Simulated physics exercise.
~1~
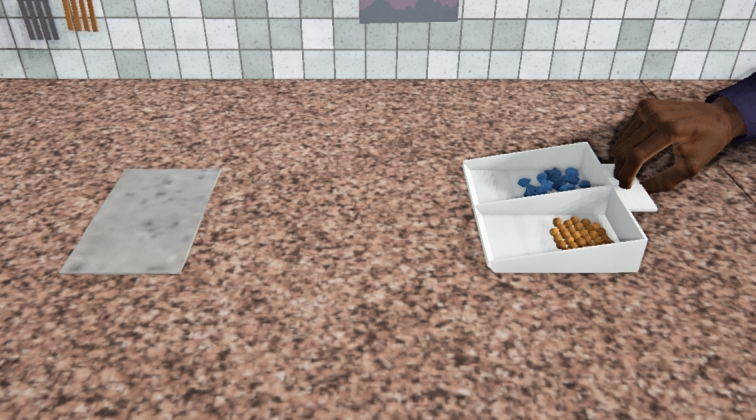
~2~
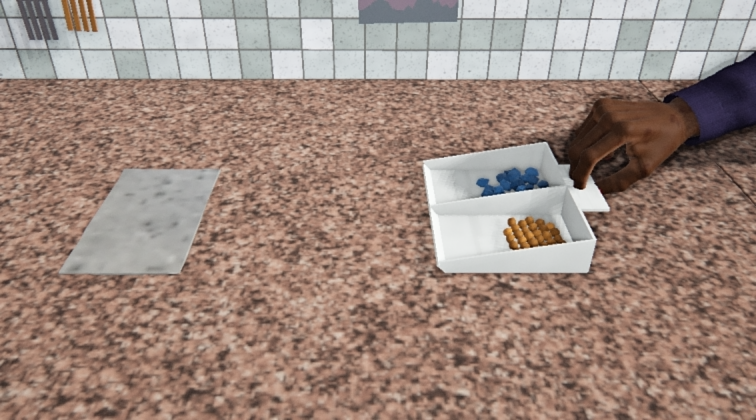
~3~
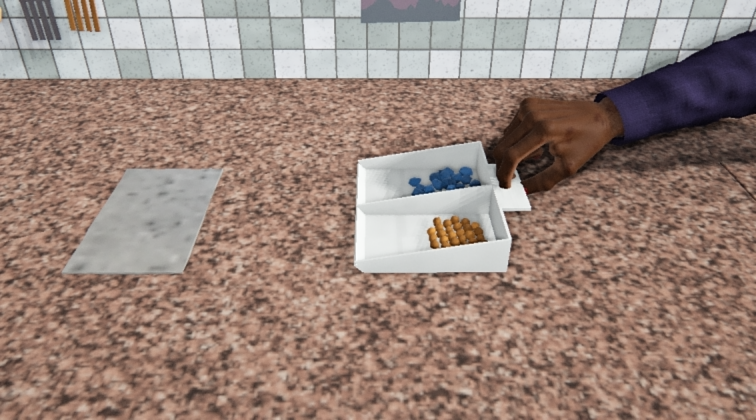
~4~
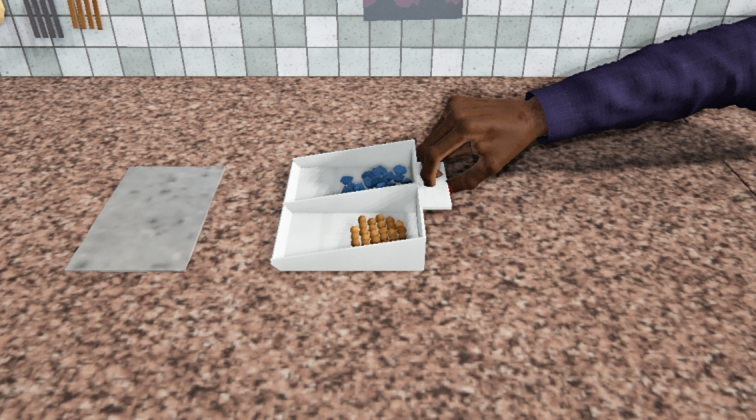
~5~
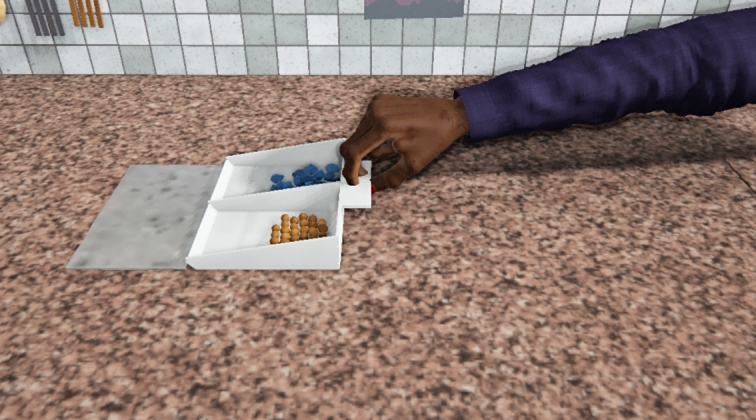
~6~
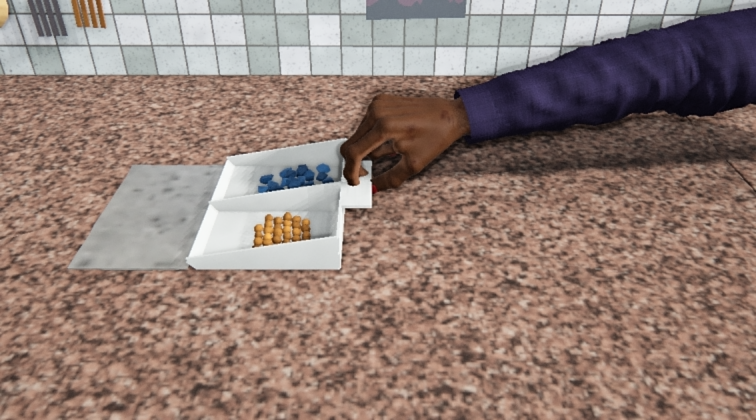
A white divided tray holding blue pieces and small orange balls was pushed left across a speckled countertop by a hand until it stopped at a flat grey slab, where both batches shifted a little further left but stayed inside.
